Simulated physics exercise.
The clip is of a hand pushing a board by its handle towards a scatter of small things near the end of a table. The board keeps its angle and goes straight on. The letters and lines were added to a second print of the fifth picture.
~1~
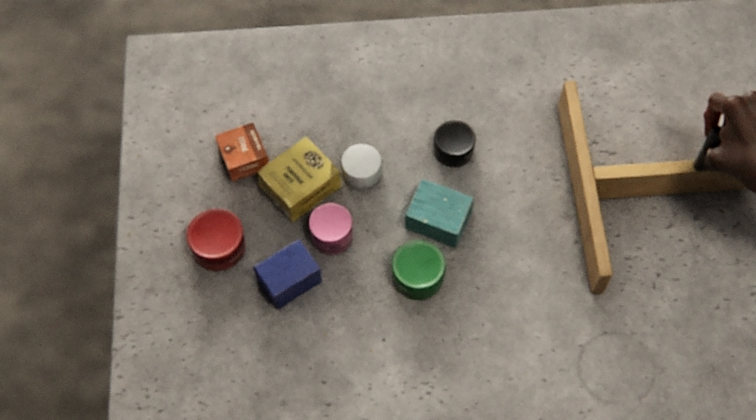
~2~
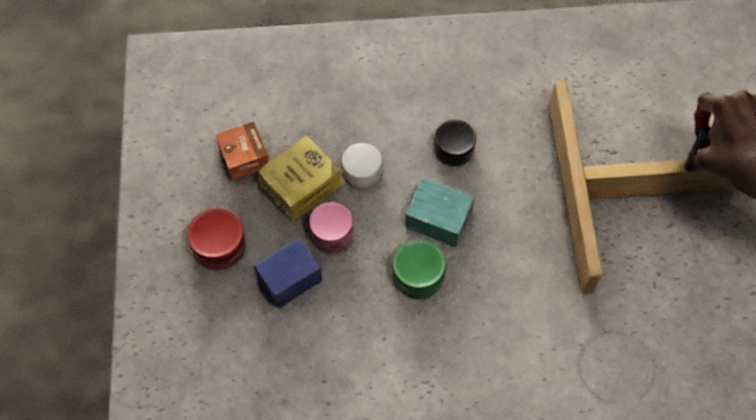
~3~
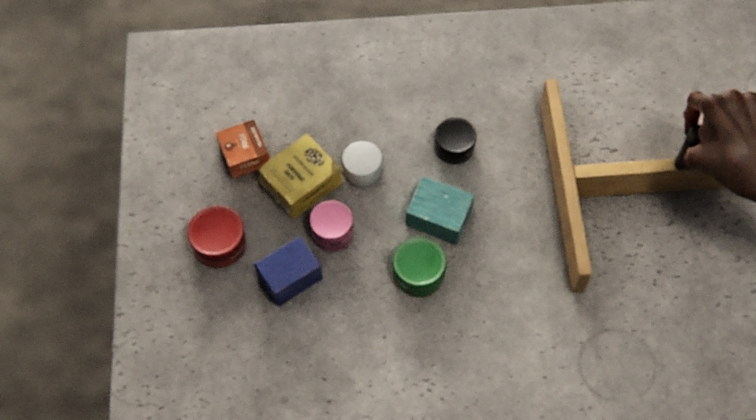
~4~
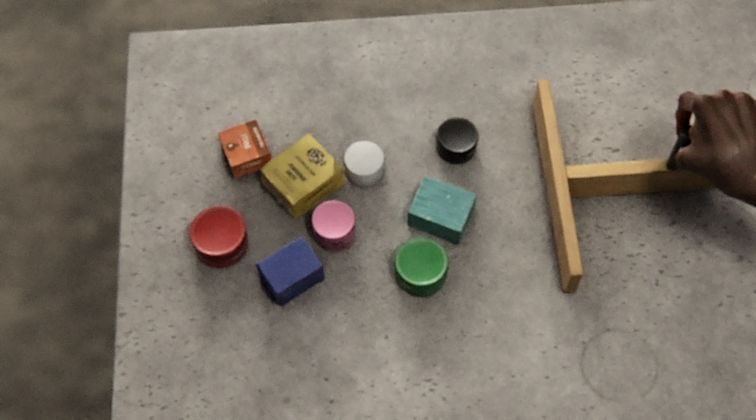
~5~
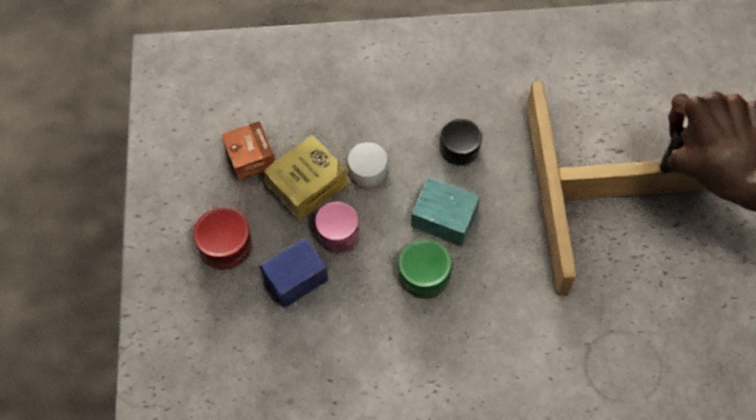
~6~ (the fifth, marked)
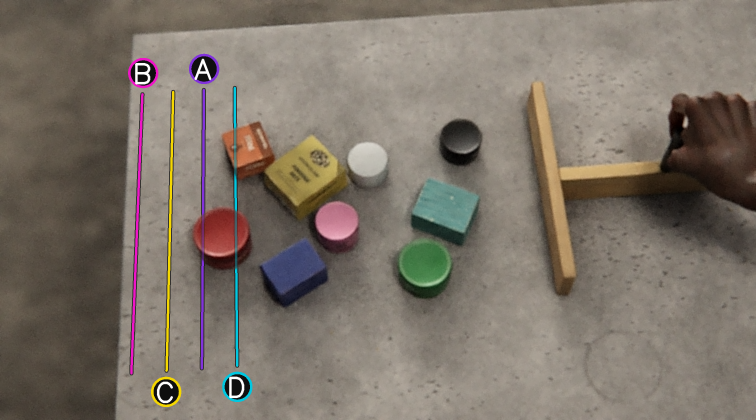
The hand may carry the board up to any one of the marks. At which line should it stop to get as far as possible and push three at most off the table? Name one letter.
A.
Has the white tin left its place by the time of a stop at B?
By then, yes.
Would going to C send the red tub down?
By then, yes.
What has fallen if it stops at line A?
The red tub.
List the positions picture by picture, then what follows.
In the first picture, black tub (454, 144); yellow packet (300, 179); board (587, 173).
In the second picture, board (578, 173); white tin (362, 166).
In the third picture, board (567, 172); turquoise block (440, 210).
In the fourth picture, board (559, 172); blue block (291, 271).
In the fifth picture, board (553, 174); black tub (460, 142); yellow packet (306, 178); pink tub (337, 228).
On the marked copy, A at (203, 220); B at (137, 224); C at (170, 222); D at (236, 217).
With A. Early on, board (428, 183); green tub (401, 271); black tub (394, 146).
Further on, board (300, 192); red tub (170, 244); pink tub (219, 234).
At the end, board (202, 198); red tub over the edge; pink tub (121, 236); one fallen.
As for the rest, B drops eight; C drops four; D is within the limit but short.
